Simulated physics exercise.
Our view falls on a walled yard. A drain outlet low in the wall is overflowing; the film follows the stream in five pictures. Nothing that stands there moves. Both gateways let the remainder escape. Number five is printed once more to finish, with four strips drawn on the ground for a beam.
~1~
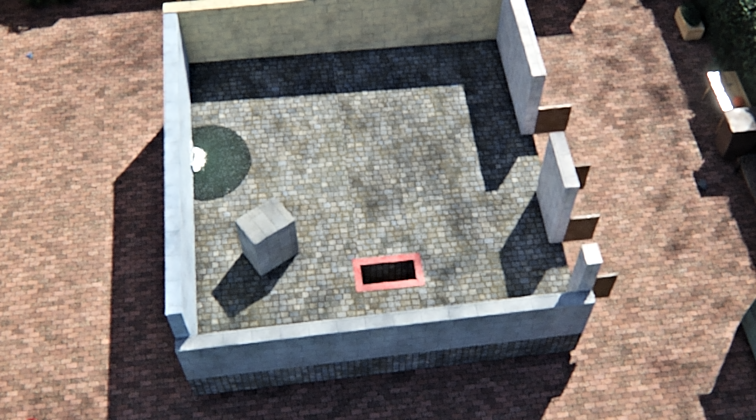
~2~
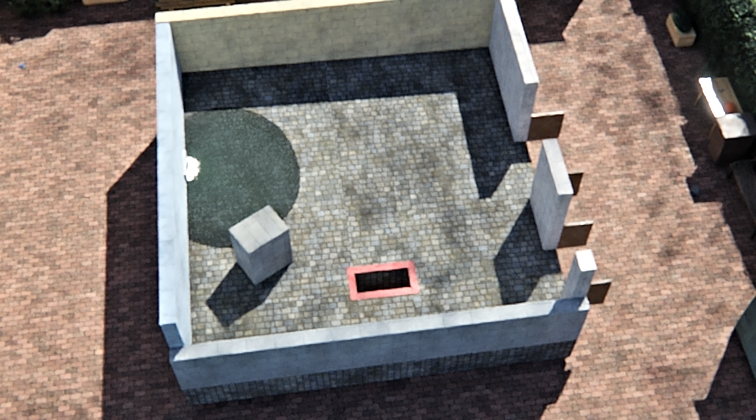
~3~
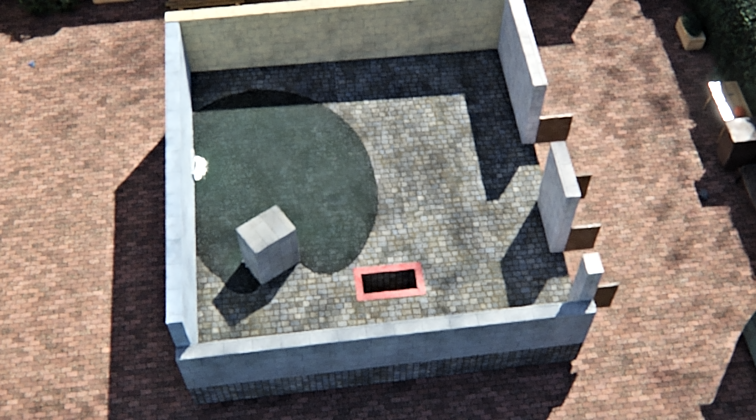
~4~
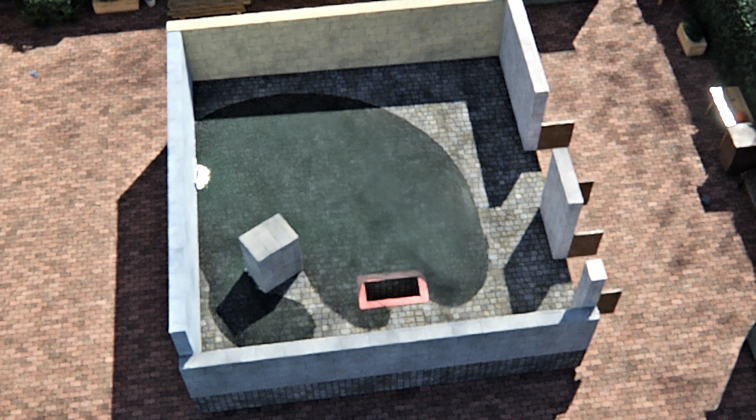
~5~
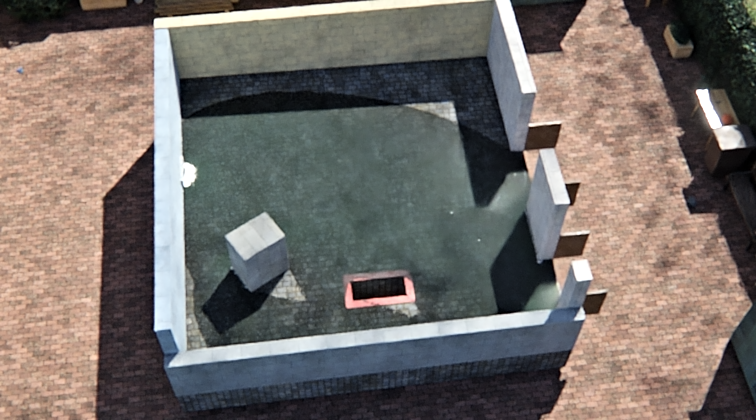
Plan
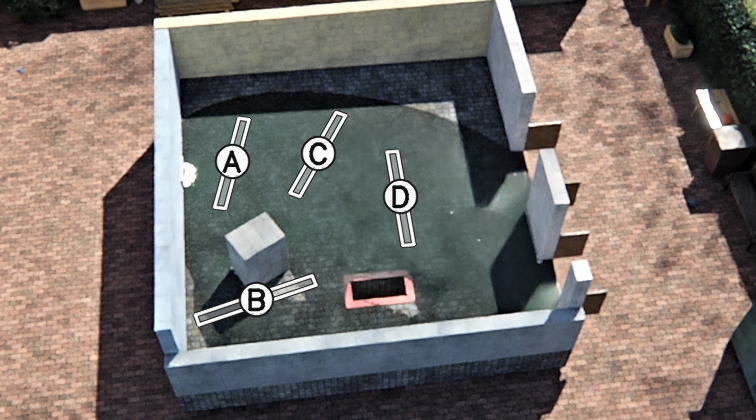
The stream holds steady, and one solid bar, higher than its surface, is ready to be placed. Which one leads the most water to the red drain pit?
D is best.
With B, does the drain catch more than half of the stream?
No, it does not.
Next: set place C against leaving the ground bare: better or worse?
Place C is better.
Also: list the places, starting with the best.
D, C, B, A.
In white, A from (220, 207) to (243, 118); B from (197, 319) to (314, 280); C from (294, 194) to (340, 113); D from (408, 245) to (392, 151).
If A is chosen, about 11 % of the stream goes into the red drain pit, about 89 % out by the gates.
If B is chosen, about 21 % of the stream goes into the red drain pit, about 79 % out by the gates.
If C is chosen, about 32 % of the stream goes into the red drain pit, about 68 % out by the gates.
If D is chosen, about 55 % of the stream goes into the red drain pit, about 45 % out by the gates.
